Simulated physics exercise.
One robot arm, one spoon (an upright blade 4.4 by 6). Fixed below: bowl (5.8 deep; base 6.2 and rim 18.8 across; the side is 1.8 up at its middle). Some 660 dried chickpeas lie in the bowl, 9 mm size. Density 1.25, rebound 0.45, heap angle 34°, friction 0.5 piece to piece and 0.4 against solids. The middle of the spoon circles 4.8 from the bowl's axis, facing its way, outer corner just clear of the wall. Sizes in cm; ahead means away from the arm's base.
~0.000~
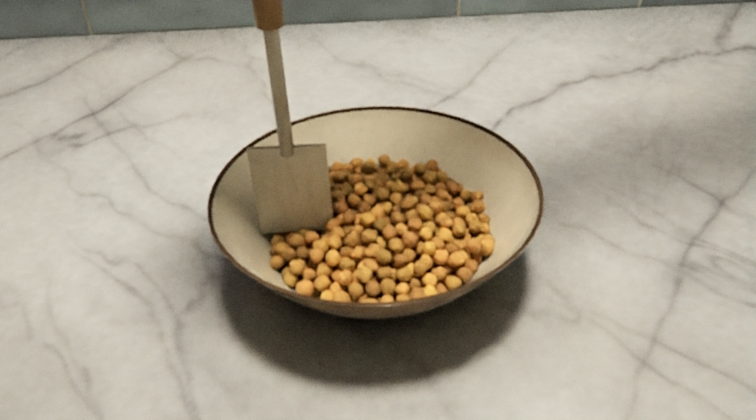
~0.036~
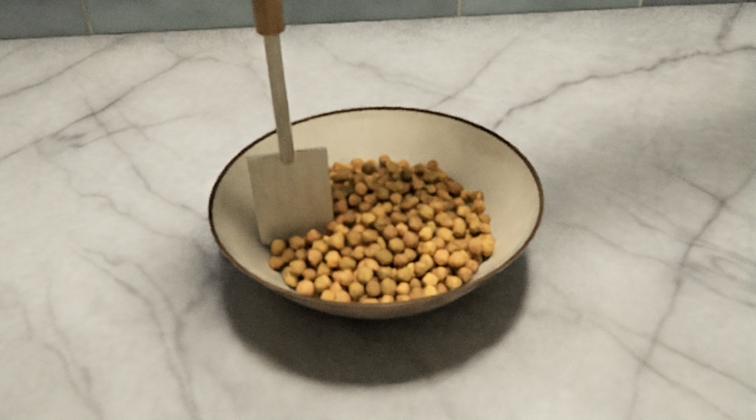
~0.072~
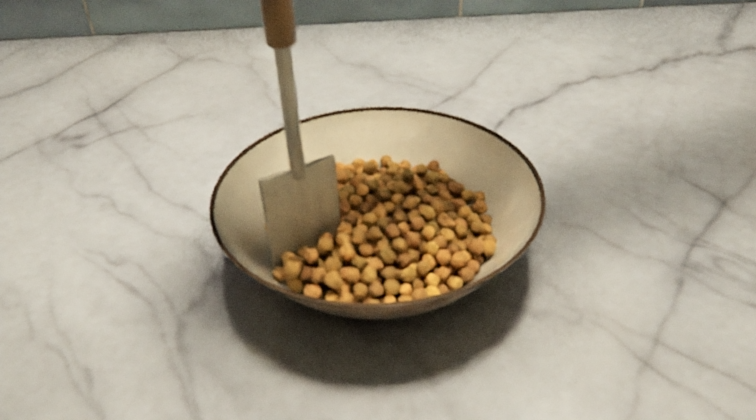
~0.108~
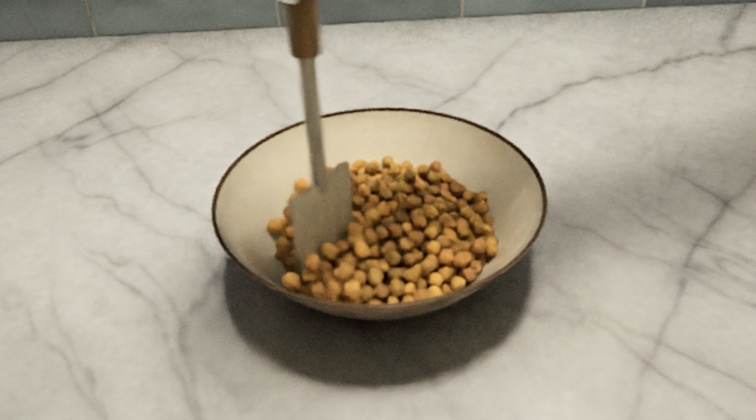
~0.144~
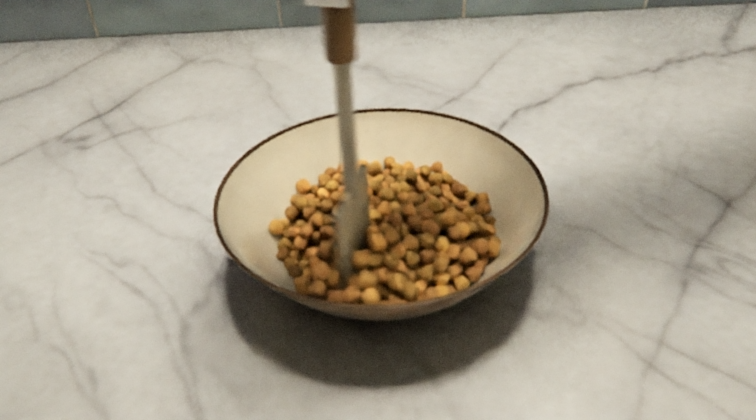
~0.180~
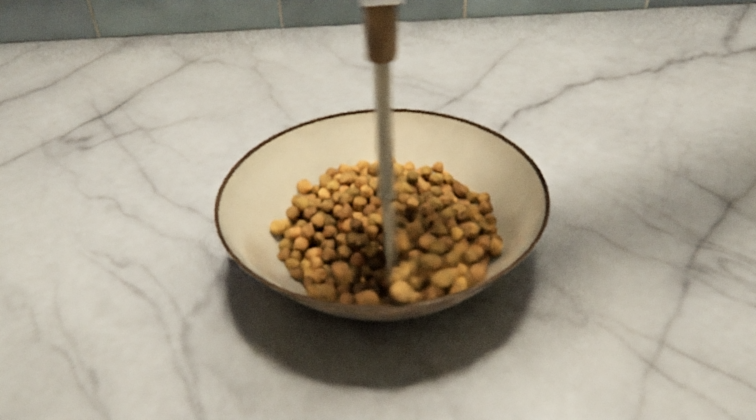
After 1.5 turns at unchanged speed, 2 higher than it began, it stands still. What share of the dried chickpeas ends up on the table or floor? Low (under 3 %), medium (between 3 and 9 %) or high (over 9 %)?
Share on the table or floor: Medium (between 3 and 9 %).
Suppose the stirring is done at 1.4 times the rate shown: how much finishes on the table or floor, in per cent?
Some 10 per cent.
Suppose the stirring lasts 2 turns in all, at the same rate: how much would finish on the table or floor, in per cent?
Then about 5 per cent.
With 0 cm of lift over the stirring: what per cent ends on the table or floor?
About 20 per cent.
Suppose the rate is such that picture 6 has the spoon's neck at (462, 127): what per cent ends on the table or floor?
Some 15 per cent.
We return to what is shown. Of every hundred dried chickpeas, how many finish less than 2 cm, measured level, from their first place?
Roughly 65 per cent.
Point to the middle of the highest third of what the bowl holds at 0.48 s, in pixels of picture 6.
At about (373, 176).
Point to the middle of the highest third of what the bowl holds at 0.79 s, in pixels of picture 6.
At about (369, 214).
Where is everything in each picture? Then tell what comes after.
The spoon neck at (283, 123), 0° round; upper third of the load around (381, 221), from x 270 to 485, top at y 160; 655 in the bowl, in the first picture.
The spoon neck at (284, 129), 9° round; upper third of the load around (382, 221), from x 270 to 490, top at y 160, in the second picture.
The spoon neck at (294, 144), 30° round; upper third of the load around (382, 224), from x 275 to 490, top at y 160, in the third picture.
The spoon neck at (317, 156), 51° round; upper third of the load around (383, 225), from x 275 to 490, top at y 160, in the fourth picture.
The spoon neck at (349, 163), 71° round; upper third of the load around (395, 226), from x 275 to 495, top at y 160, in the fifth picture.
The spoon neck at (386, 163), 92° round; upper third of the load around (412, 225), from x 280 to 495, top at y 165; 655 in the bowl, in the sixth picture.
After 0.48 s, 267° round, highest piece 8 above the table; 633 in the bowl, 19 on the table or floor, 3 in flight or on the tool.
After 0.79 s, 81° round, highest piece 6 above the table; 616 in the bowl, 39 on the table or floor.
After 1.14 s, 180° round, highest piece 6 above the table; 616 in the bowl, 39 on the table or floor.
After 1.84 s, 180° round, highest piece 6 above the table; 616 in the bowl, 39 on the table or floor.
In the end, 616 in the bowl, 39 on the table or floor. That is 6 % on the table or floor.
